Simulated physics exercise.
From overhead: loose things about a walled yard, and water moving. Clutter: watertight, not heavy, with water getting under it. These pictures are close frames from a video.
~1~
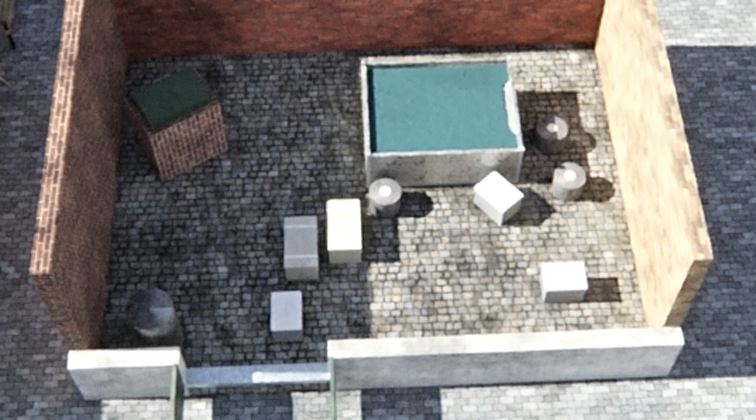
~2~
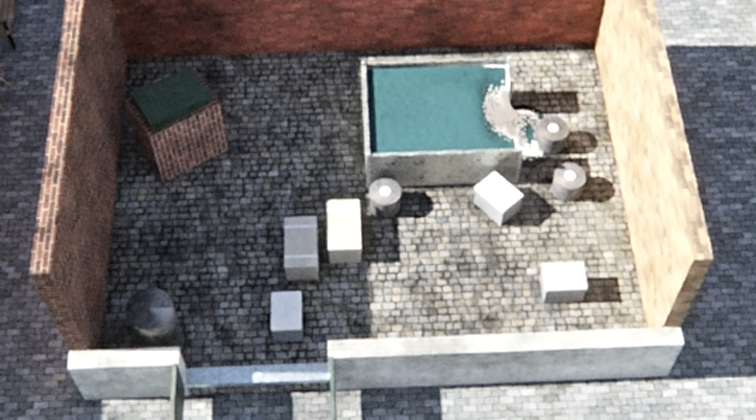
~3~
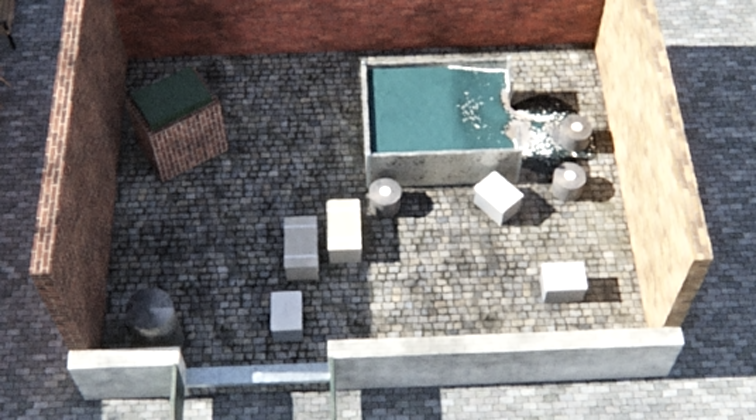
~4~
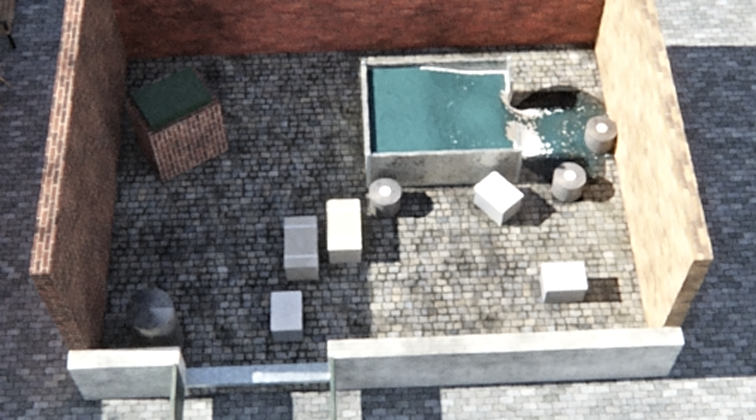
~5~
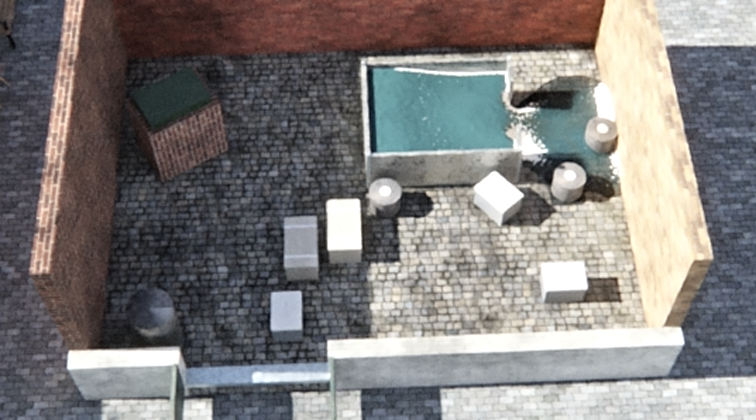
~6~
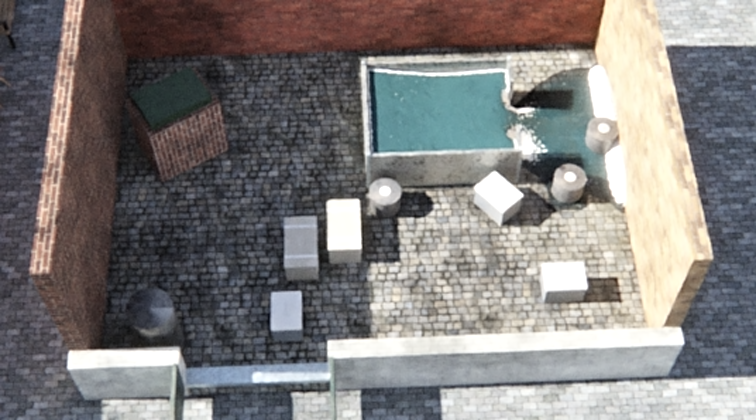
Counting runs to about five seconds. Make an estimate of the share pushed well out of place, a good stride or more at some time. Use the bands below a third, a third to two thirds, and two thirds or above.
It falls a third to two thirds.
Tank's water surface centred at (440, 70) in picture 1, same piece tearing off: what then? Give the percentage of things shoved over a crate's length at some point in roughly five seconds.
Around 50 in a hundred.
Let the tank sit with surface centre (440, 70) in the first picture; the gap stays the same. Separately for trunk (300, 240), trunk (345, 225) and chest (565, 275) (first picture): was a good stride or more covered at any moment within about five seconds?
Object by object: Below the mark, below the mark, over the mark.
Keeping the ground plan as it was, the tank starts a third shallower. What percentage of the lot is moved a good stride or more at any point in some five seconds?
I get 40 percent.
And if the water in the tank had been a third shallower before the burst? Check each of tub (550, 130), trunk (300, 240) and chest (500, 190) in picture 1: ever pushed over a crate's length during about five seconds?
One: Passed the mark. Two: Stayed below the mark. Three: Stayed below the mark.
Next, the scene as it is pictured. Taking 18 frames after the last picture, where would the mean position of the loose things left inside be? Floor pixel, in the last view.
Roughly at (402, 266).
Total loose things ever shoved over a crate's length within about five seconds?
So the number is 4.
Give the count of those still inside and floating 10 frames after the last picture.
The answer would be 1.
A moment on, 1 of 8 are well off their spots; 1 afloat.
Next, 2 of 8 are well off their spots; 1 afloat.
Later, 3 of 8 are well off their spots; 1 afloat.
In the end, 4 of 8 are well off their spots, and 4 have been at some point; 1 afloat.
